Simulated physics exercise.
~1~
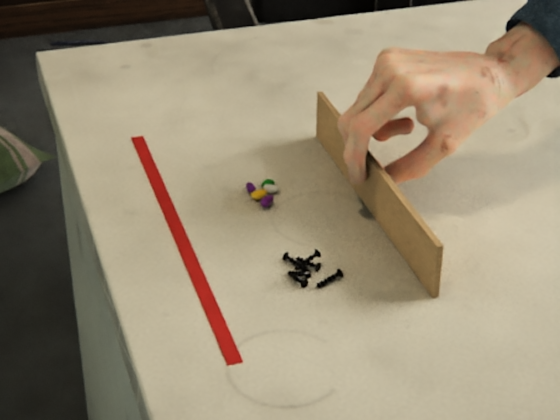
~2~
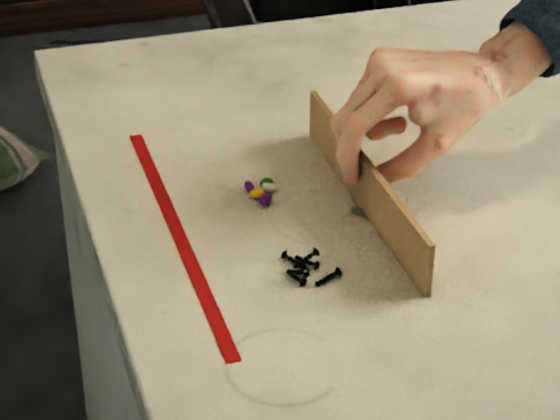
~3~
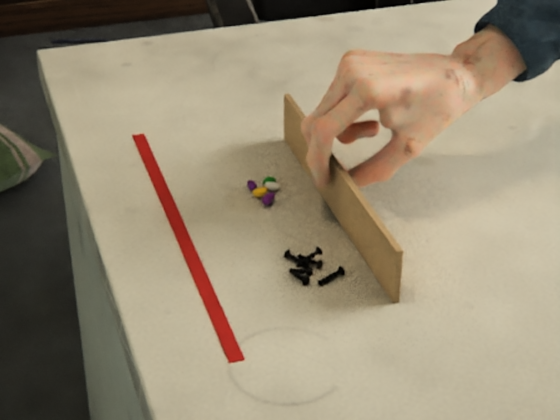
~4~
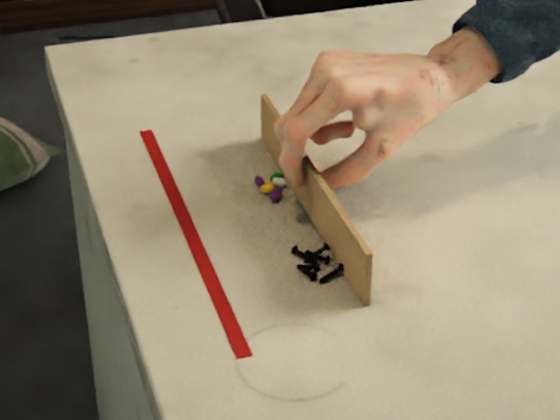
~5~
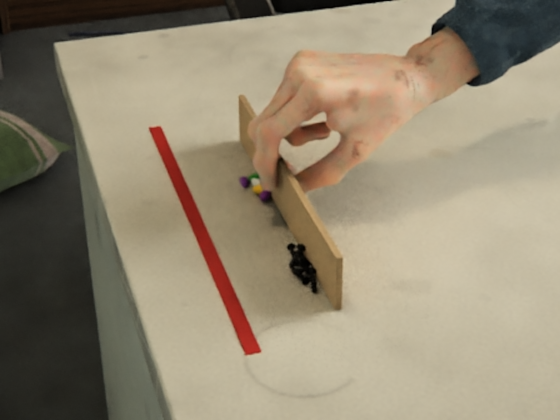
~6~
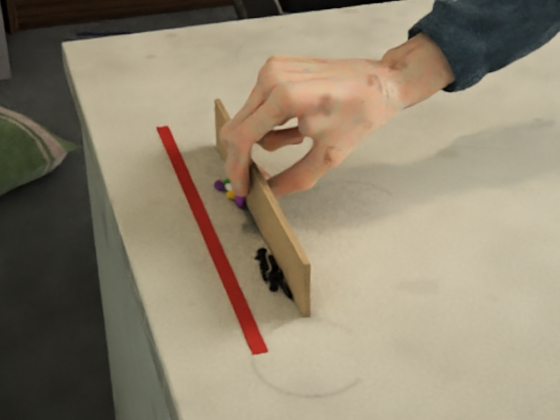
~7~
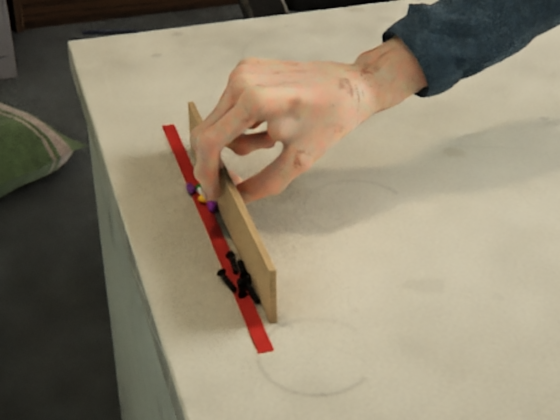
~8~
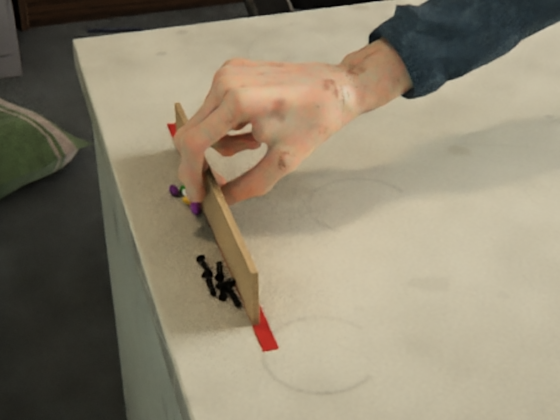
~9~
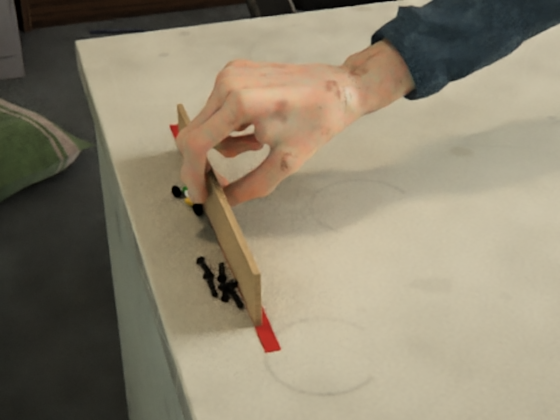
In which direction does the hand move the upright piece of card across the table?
The hand moves the piece of card to the left, towards the red tape.
